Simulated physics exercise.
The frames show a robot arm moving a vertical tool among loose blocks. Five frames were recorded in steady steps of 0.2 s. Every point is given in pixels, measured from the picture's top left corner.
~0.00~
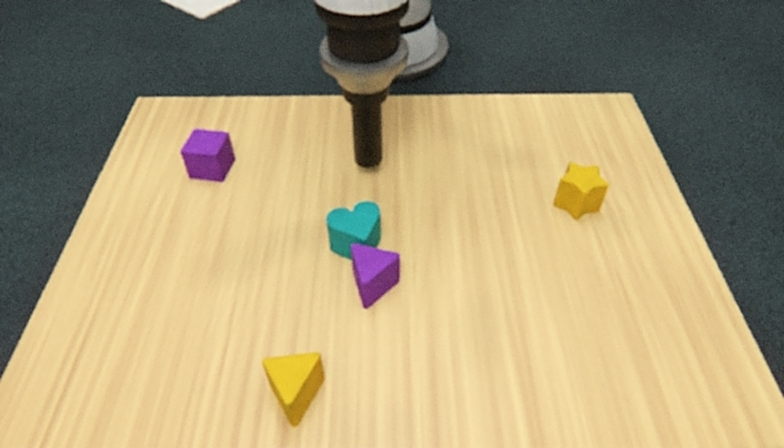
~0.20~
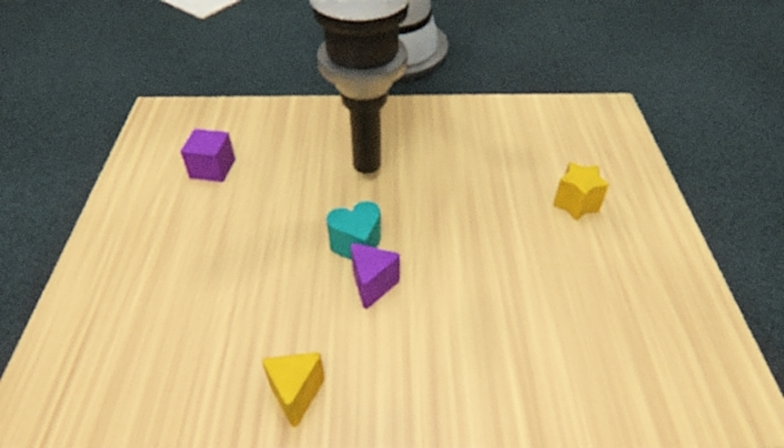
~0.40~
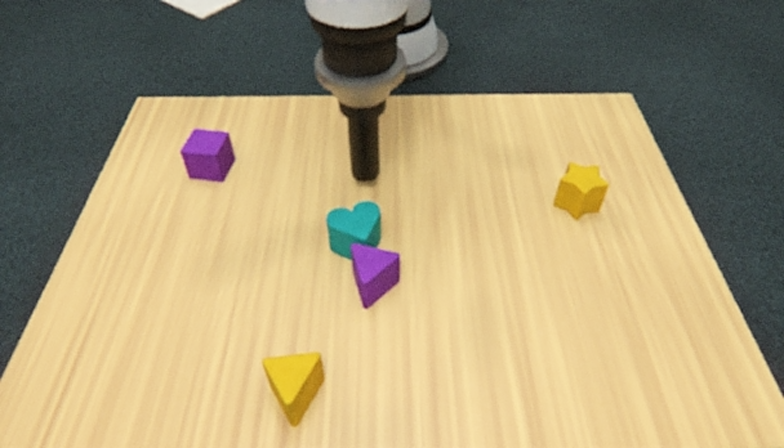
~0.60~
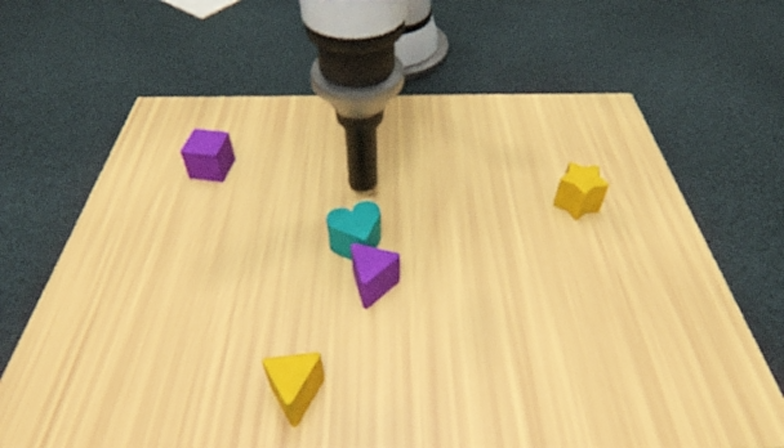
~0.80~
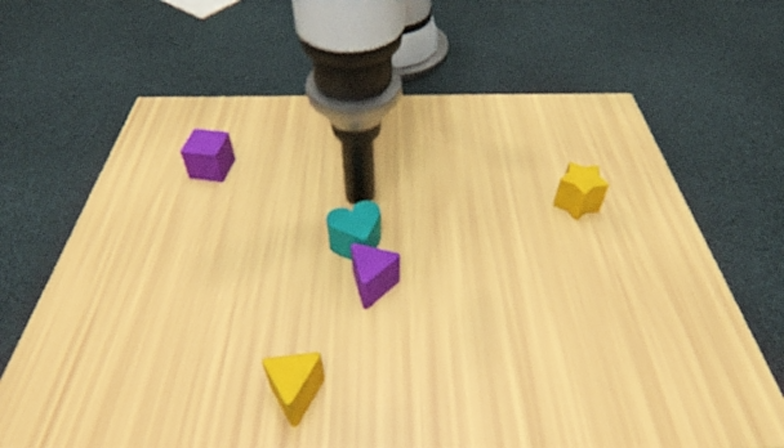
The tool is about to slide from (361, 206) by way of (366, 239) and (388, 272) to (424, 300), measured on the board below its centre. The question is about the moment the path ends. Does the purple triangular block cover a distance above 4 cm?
In short: No.
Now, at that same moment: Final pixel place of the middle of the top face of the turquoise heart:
The middle of its upper face should be somewhere near (350, 254).
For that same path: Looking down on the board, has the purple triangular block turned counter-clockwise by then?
Yes, it checks out.
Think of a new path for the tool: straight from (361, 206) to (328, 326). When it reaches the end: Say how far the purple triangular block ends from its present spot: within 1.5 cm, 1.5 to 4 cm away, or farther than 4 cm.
Moves over 4 cm.
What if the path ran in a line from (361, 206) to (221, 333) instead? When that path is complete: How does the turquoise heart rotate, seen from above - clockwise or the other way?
That block twists counter-clockwise.
What follows on the original path. One third of the way, tool (366, 229); turquoise heart (348, 238), turned 35° clockwise; purple triangular block (367, 267), turned 35° anticlockwise.
Two thirds of the way, tool (388, 262); turquoise heart (350, 254), turned 85° clockwise; purple triangular block (364, 289), turned 35° anticlockwise.
At the end, tool (425, 290); turquoise heart (350, 254), turned 85° clockwise; purple triangular block (364, 289), turned 35° anticlockwise.
